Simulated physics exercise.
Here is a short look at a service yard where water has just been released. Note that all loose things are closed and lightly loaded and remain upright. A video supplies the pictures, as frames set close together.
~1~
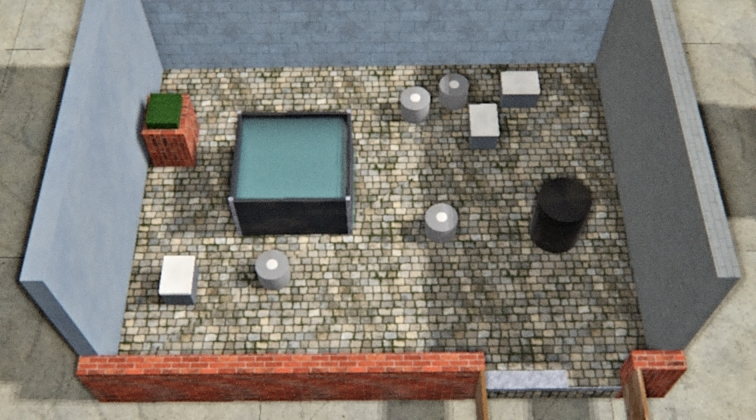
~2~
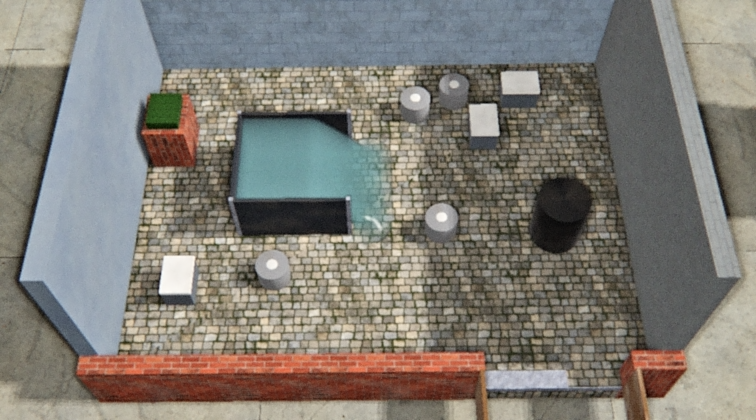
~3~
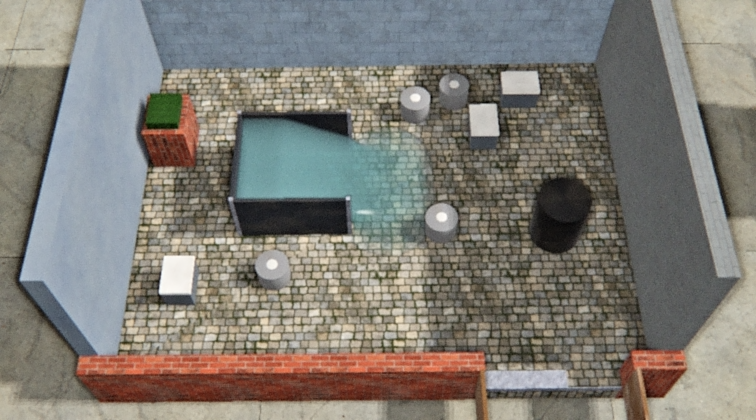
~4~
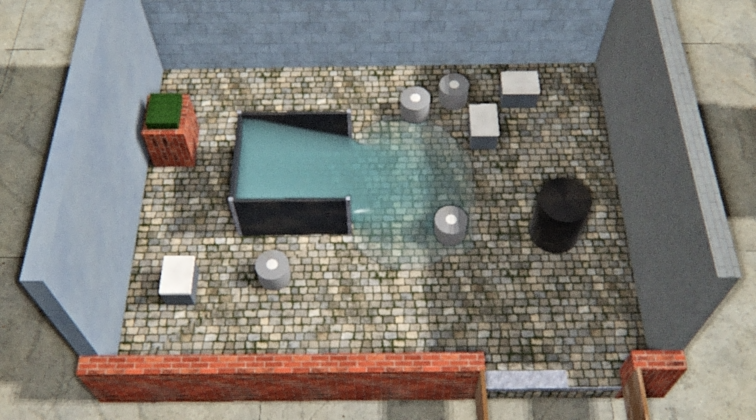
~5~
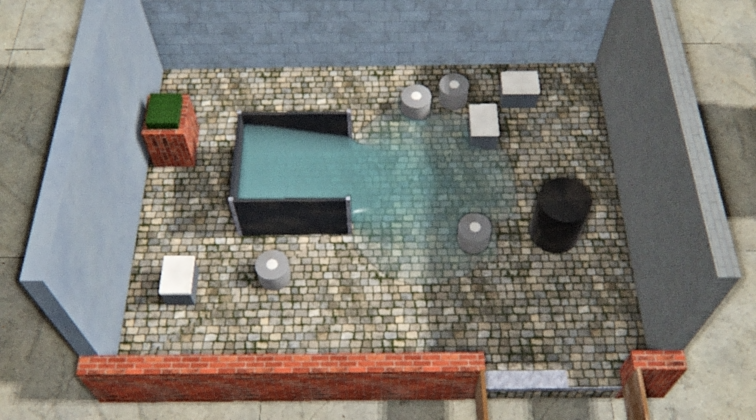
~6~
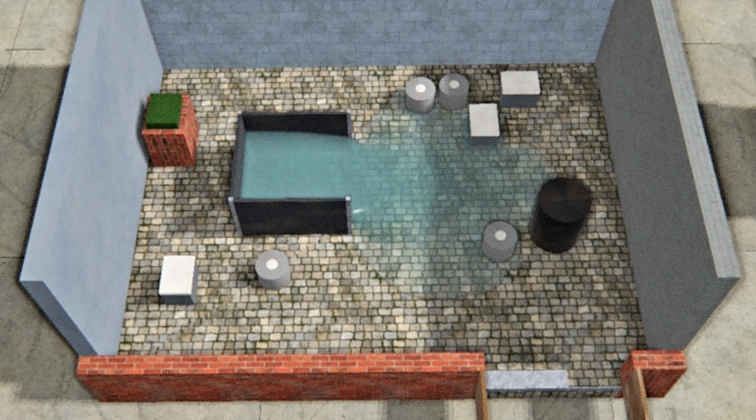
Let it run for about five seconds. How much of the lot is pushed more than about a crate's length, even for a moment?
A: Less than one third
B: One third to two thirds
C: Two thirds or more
The answer is C.
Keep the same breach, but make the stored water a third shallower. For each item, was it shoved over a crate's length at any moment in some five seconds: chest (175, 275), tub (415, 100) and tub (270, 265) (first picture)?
Object 1: Stayed below the mark. Object 2: Passed the mark. Object 3: Stayed below the mark.
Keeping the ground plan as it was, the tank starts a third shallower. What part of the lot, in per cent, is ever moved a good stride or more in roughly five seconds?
Roughly 70 per cent of them.
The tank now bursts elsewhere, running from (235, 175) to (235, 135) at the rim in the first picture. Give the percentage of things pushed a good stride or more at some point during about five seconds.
Roughly 30 in a hundred.
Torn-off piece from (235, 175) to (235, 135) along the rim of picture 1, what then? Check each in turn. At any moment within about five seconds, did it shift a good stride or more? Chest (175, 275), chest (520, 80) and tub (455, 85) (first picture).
Travels that far, falls short, falls short.
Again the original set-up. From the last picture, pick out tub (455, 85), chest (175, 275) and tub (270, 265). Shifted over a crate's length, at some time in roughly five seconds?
Going through them in order: First got well clear, second kept nearby, third kept nearby.
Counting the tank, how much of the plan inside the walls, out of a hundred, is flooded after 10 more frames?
Close to 60 per cent, tank included.
A moment on, 2 of 7 are well off their spots; 0 afloat.
Next, 5 of 7 are well off their spots; 5 afloat.
Later, 3 of 7 are well off their spots; 4 afloat.
In the end, 5 of 7 are well off their spots, and 5 have been at some point; 2 afloat.
